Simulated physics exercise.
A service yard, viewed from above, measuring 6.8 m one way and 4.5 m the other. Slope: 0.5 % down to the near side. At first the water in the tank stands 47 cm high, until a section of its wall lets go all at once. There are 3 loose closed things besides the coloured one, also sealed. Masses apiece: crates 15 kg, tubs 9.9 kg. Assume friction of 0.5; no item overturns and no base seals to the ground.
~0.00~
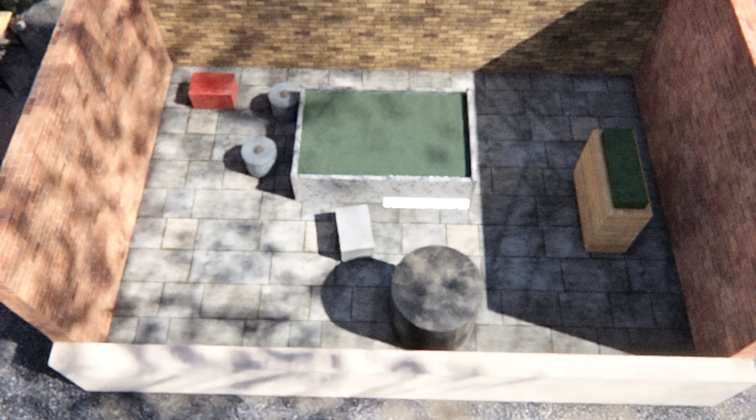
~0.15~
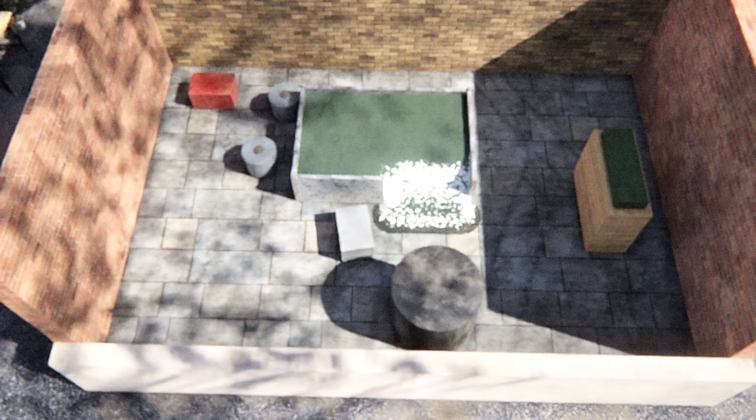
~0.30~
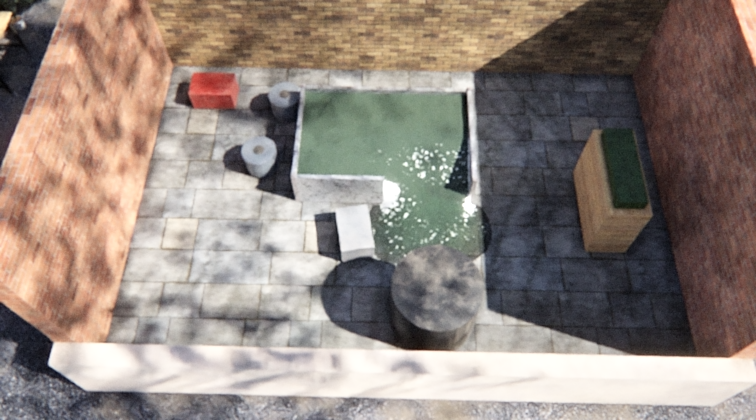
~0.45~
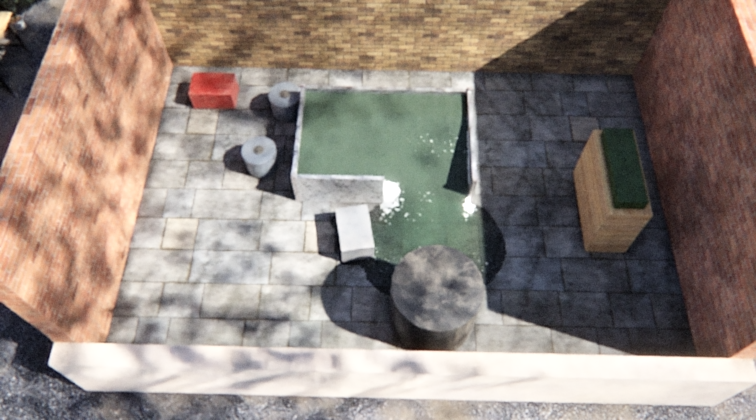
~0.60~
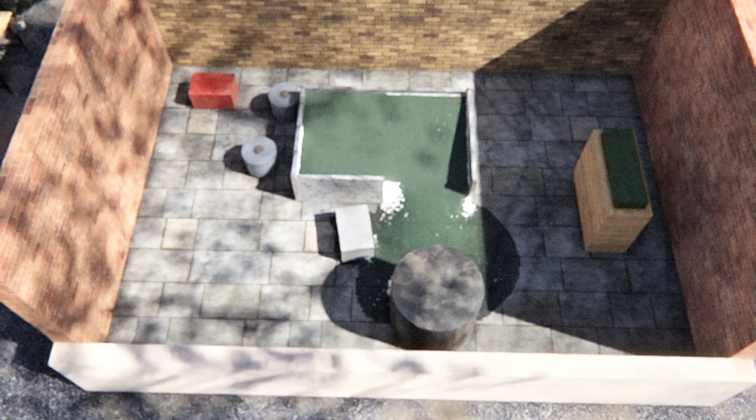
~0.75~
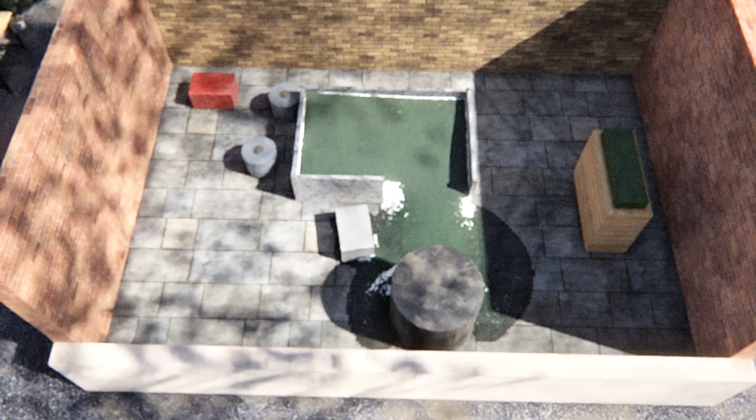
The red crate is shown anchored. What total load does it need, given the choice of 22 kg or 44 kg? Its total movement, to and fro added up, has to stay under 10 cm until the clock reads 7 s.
Looks to me like the lighter choice suffices.
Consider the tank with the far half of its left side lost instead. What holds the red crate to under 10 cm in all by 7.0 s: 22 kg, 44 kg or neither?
Answer: Neither of them.
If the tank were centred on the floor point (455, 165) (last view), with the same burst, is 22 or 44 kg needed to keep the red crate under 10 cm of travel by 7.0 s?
Then, put simply, the lighter one does it.
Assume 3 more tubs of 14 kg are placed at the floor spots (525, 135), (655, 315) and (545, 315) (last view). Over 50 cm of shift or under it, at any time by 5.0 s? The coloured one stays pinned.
Each in turn: Not that far, further than that, further than that.
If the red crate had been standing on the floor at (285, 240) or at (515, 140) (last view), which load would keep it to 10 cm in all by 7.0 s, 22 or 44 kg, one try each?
First spot: Light mass works; second spot: Light mass works.
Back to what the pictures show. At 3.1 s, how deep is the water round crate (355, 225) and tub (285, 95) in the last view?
I'd estimate 4 cm for the first and 0 cm for the second.
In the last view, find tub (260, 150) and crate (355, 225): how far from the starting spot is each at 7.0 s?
Shift from start, in order: 0 cm; 5 cm.
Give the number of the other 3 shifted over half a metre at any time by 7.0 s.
Count: 0.
After 1.4 s the red crate would be 0 cm from its start with 22 kg and 0 cm from its start with 44 kg; 0 cm of water round it then.
After 3.1 s the red crate would be 0 cm from its start with 22 kg and 0 cm from its start with 44 kg; 0 cm of water round it then.
After 4.9 s the red crate would be 0 cm from its start with 22 kg and 0 cm from its start with 44 kg; 1 cm of water round it then.
After 7.0 s the red crate would be 0 cm from its start with 22 kg and 0 cm from its start with 44 kg; 4 cm of water round it then.
